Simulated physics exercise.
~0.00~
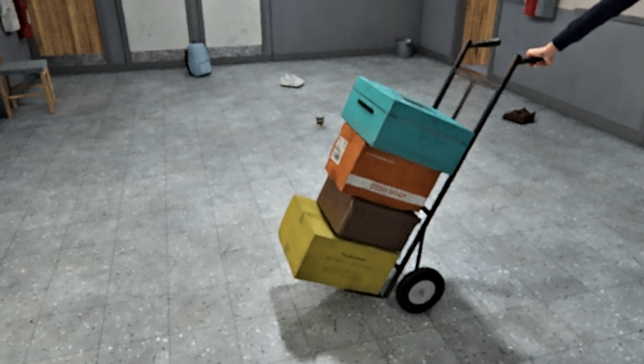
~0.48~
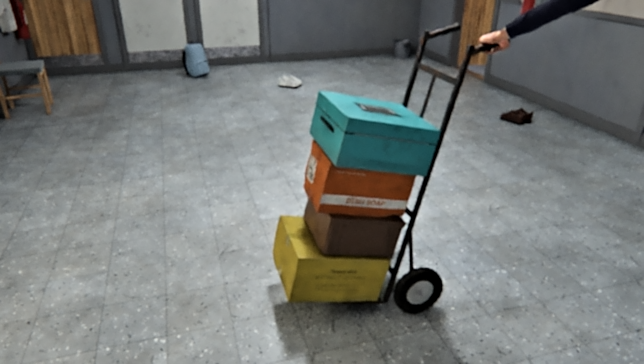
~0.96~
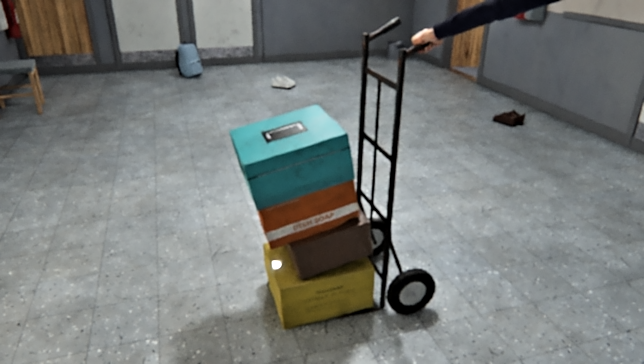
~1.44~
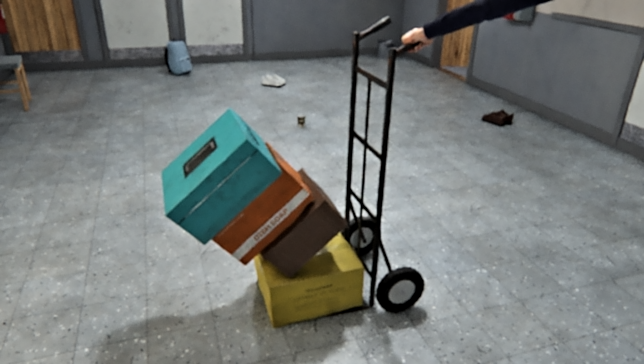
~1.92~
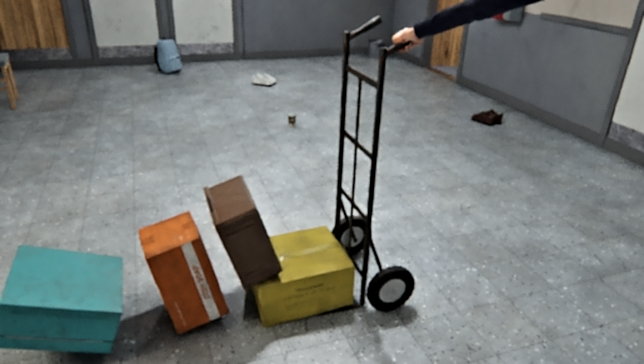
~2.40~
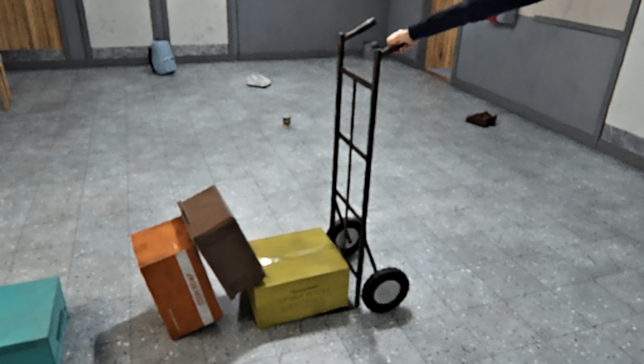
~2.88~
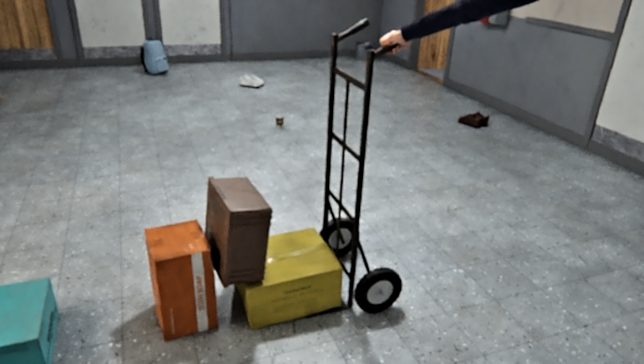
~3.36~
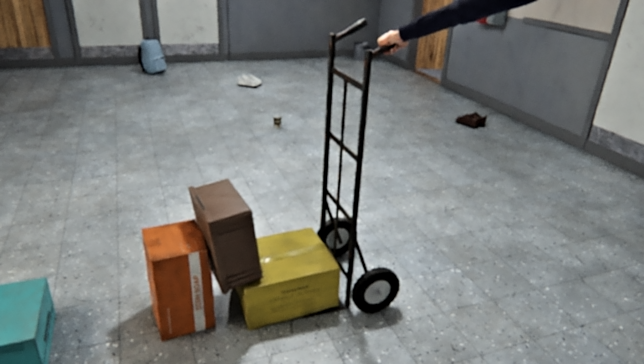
In a grey room with a tiled floor, seen from slightly above, a hand at the right holds a tilted black sack truck. It carries a loose stack with a yellow box at the bottom, then a brown tote, an orange parcel and a turquoise toolbox on top. The hand swings the truck upright, and the upper three items tip to the left together. The turquoise toolbox drops to the floor at far left, and the orange parcel lands nearer. The brown tote rocks between the parcel and the yellow box, ending tipped against them, while the yellow box stays by the upright truck.
